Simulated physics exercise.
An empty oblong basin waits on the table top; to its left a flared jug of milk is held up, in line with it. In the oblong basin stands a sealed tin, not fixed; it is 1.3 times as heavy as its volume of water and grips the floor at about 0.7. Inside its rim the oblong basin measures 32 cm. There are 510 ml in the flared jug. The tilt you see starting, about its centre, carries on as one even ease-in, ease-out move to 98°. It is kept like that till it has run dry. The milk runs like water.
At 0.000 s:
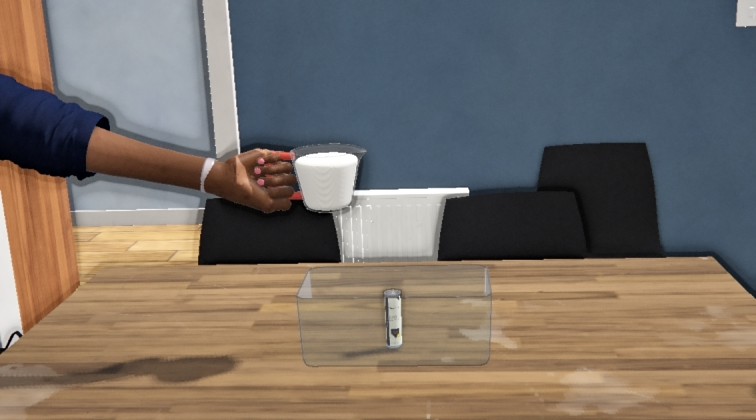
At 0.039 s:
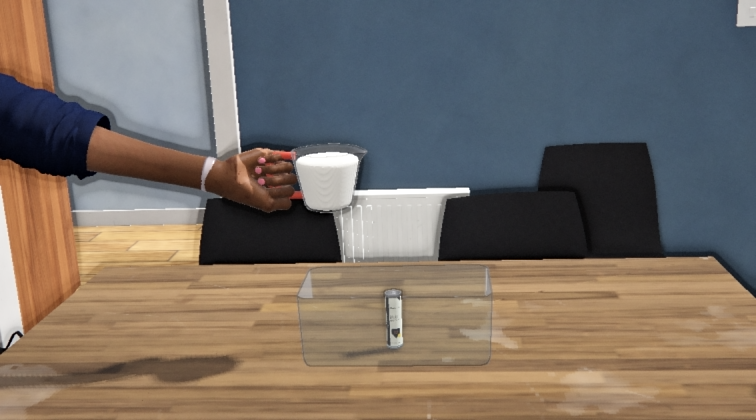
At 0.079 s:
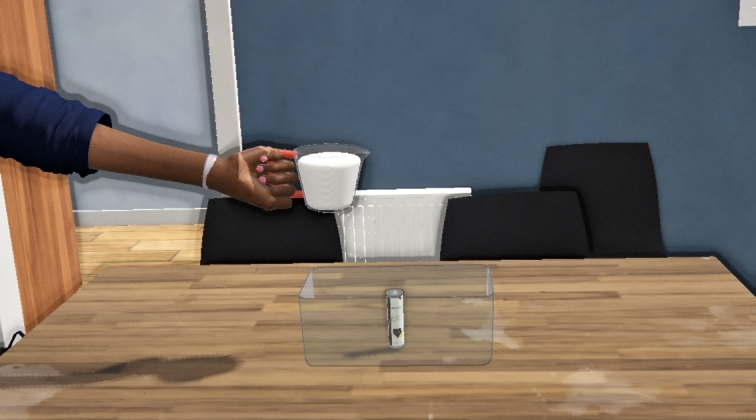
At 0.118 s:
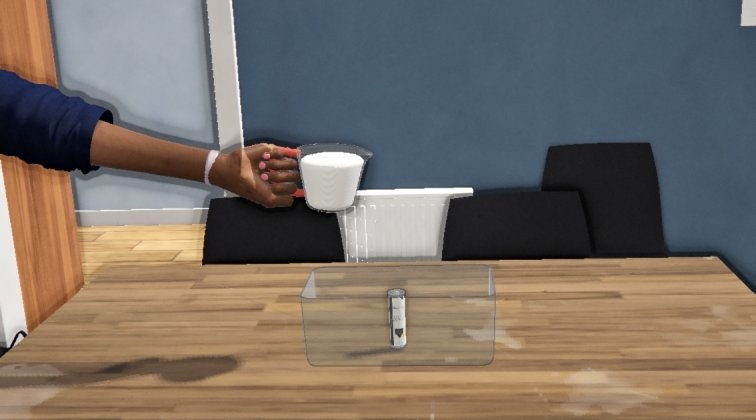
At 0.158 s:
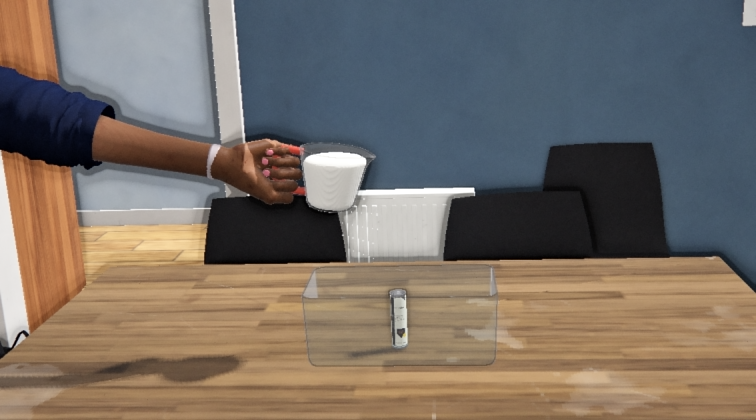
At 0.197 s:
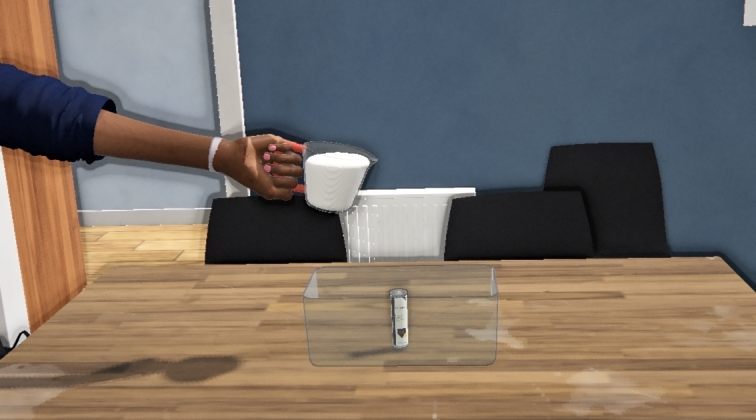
Above a wooden table top, a hand holds a flared jug of milk to the left of a clear oblong basin with a small object visible at it, and gradually tilts the jug slightly to the right.
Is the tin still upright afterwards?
The tin remains upright.
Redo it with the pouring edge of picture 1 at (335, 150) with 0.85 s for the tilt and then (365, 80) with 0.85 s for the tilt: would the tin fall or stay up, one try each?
First it topples; then it remains upright.
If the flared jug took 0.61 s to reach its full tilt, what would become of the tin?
Then it stays up.
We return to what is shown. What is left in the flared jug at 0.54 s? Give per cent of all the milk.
About 64 per cent.
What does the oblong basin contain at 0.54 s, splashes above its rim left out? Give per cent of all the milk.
About 5 per cent.
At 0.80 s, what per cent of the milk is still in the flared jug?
About 12 per cent.
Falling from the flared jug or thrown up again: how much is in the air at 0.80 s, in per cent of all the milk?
About 24 per cent.
By 0.54 s the tilt is 70° and 65 per cent is still to pour; the tin stands where it began.
By 0.80 s the tilt is 97° and 13 per cent is still to pour; the tin stands where it began.
By 1.06 s the tilt is 98° and 0 per cent is still to pour; the tin stands where it began.
By 1.35 s the tilt is 98° and 0 per cent is still to pour; the tin stands where it began.
At rest the tin stands where it began.
